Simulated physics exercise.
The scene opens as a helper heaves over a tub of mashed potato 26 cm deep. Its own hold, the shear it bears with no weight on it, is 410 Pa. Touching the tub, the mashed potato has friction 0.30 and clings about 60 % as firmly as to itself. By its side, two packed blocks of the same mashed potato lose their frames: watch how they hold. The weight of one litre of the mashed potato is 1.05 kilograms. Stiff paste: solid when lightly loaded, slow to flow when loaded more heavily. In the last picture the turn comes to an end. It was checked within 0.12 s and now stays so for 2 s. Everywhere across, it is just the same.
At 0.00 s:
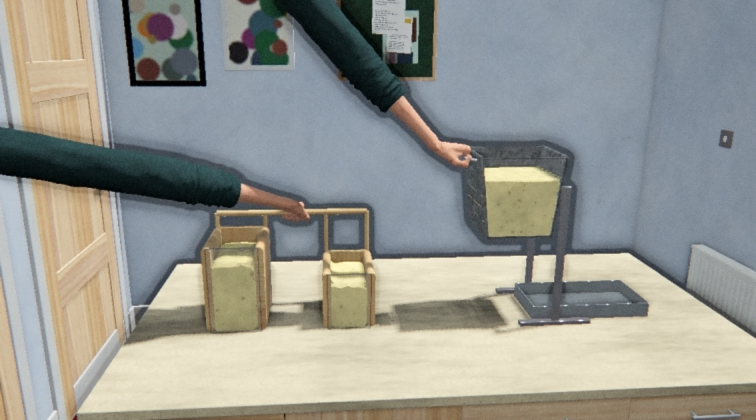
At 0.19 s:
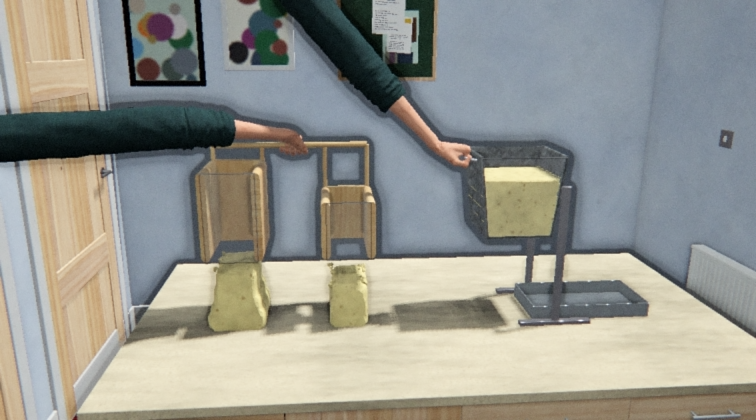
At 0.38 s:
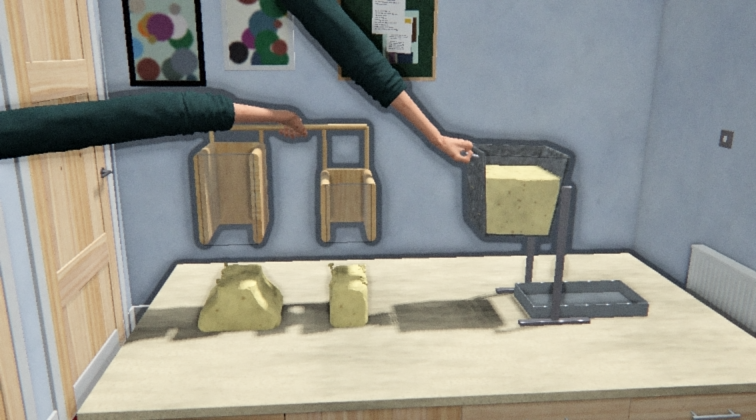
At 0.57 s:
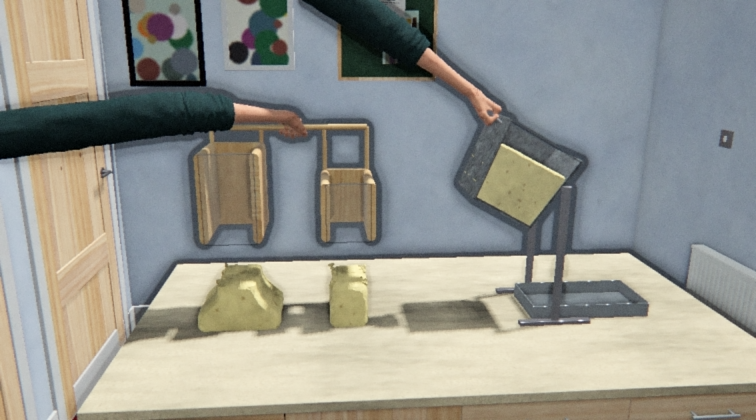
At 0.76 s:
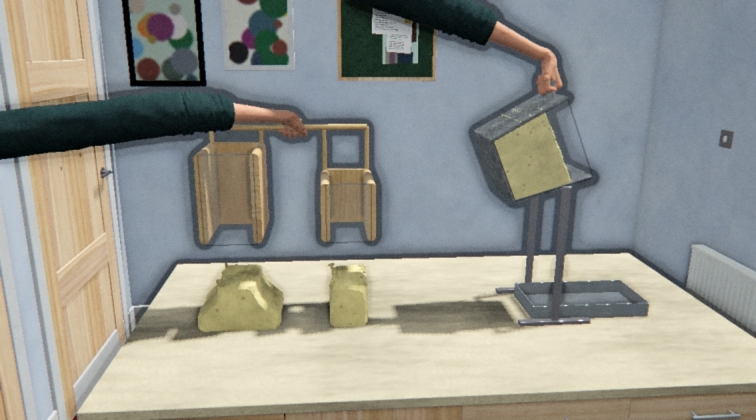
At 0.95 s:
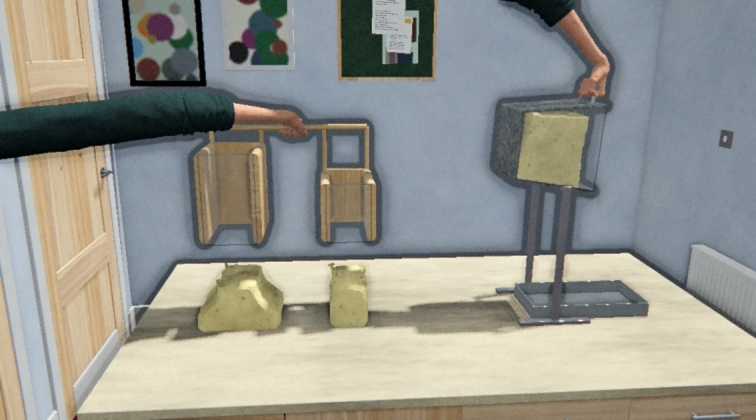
Wooden moulds lifting off two pale yellow blocks, the larger slumping, then a hand turning a grey tub onto its side.
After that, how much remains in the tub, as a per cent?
45 %.
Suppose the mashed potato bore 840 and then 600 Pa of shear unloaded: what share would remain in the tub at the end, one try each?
Going in order, it's 100 % and then 65 %.
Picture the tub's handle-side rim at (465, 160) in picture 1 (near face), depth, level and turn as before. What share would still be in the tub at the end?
The tub would end up holding some 35 % of it.
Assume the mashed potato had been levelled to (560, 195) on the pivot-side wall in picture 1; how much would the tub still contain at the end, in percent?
About 65 per cent.
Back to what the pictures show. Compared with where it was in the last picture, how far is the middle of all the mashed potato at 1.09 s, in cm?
Something like 6 cm, give or take.
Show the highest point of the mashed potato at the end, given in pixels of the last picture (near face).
Somewhere near (553, 156) in the last view.
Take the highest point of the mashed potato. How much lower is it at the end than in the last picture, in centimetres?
About 13 cm.
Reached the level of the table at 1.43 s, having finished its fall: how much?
I'd say close to 0 per cent of it.
By 1.09 s, the tub is at 93 degrees and holds 95 %.
By 1.26 s, the tub is at 93 degrees and holds 62 %.
By 1.43 s, the tub is at 93 degrees and holds 47 %.
By 1.60 s, the tub is at 93 degrees and holds 45 %.
By 2.95 s, at the end, the tub is at 93 degrees and holds 45 %.
